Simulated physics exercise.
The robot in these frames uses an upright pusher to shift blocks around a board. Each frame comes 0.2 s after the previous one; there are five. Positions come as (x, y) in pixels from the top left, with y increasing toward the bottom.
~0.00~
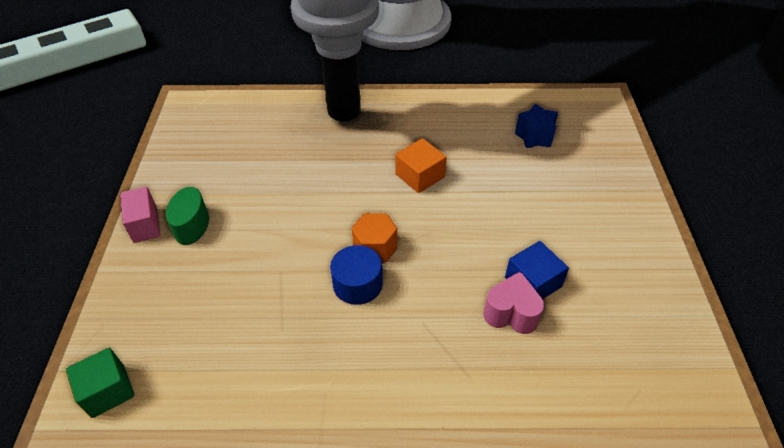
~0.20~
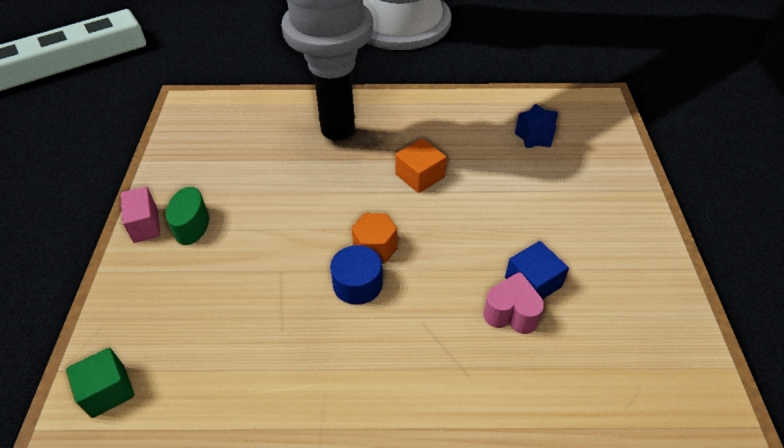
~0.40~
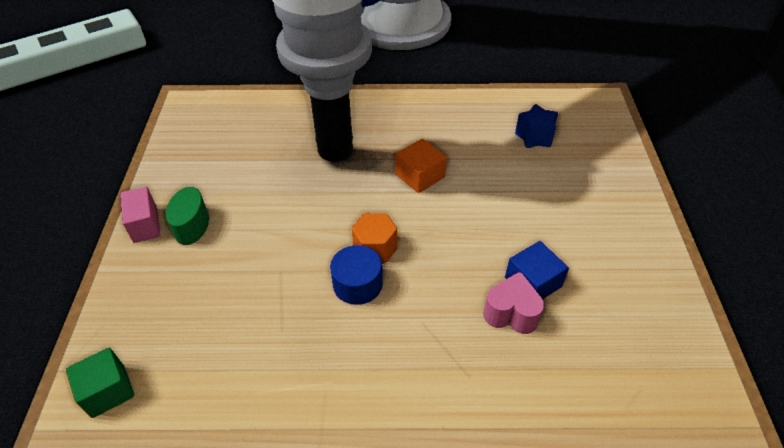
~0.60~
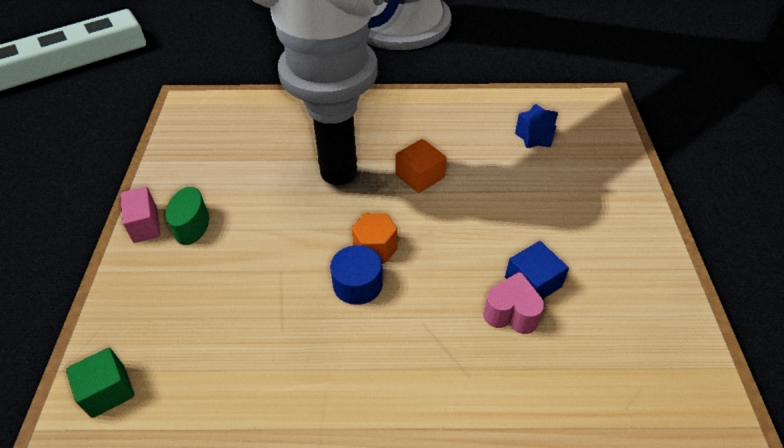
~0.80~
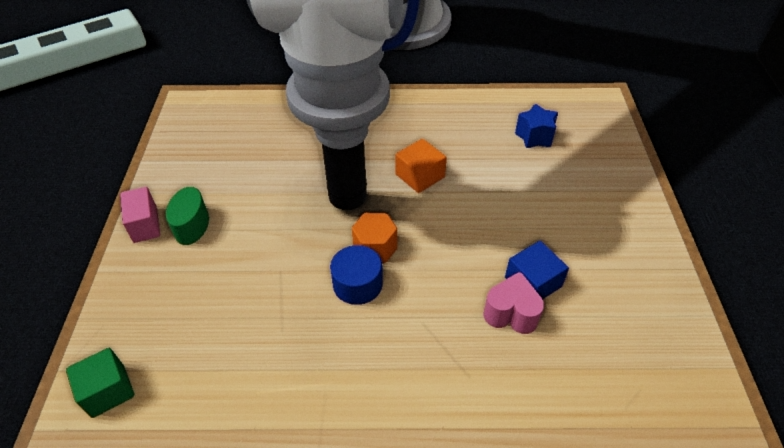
A grey robot arm with a black upright pusher reaches over a pale wooden board on a dark surface, seen from above at an angle by a still camera. An orange hexagonal block touches a blue disc near the centre, with a pink heart against a blue cube to the right and green blocks at left. The pusher slides toward the viewer, drifting slightly left then right, while every block stays put.
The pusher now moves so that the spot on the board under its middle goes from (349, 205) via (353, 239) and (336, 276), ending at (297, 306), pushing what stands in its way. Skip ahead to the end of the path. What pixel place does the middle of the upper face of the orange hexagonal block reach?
By then it is at (390, 240).
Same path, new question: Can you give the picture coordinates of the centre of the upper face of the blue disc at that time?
The centre of its top face lies at (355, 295).
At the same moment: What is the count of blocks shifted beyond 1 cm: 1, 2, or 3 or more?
Two will move.
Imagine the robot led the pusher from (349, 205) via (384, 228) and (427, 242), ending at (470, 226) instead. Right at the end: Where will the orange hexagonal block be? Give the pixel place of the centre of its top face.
The middle of the upper face of the orange hexagonal block will lie at about (395, 253) in the picture.
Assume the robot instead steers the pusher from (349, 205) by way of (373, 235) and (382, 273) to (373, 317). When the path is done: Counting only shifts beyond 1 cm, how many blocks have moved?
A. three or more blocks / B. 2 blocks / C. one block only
B - 2 blocks.
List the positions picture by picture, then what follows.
The first frame shows pusher's lower end at (344, 112); blue disc at (356, 264); orange hexagonal block at (374, 227); orange four-sided block at (421, 155).
The second frame shows pusher at (338, 130); blocks still.
The third frame shows pusher at (336, 151); blocks still.
The fourth frame shows pusher at (339, 173); blocks still.
The fifth frame shows pusher at (348, 197); blue disc at (356, 264); orange hexagonal block at (374, 227); orange four-sided block at (421, 155).
On the path given first. One third of the way, pusher at (353, 232); blue disc at (356, 268); orange hexagonal block at (387, 236).
Two thirds of the way, pusher at (335, 269); blue disc at (356, 291); orange hexagonal block at (390, 240).
At the end, pusher at (295, 299); blue disc at (355, 295); orange hexagonal block at (390, 240); orange four-sided block still.
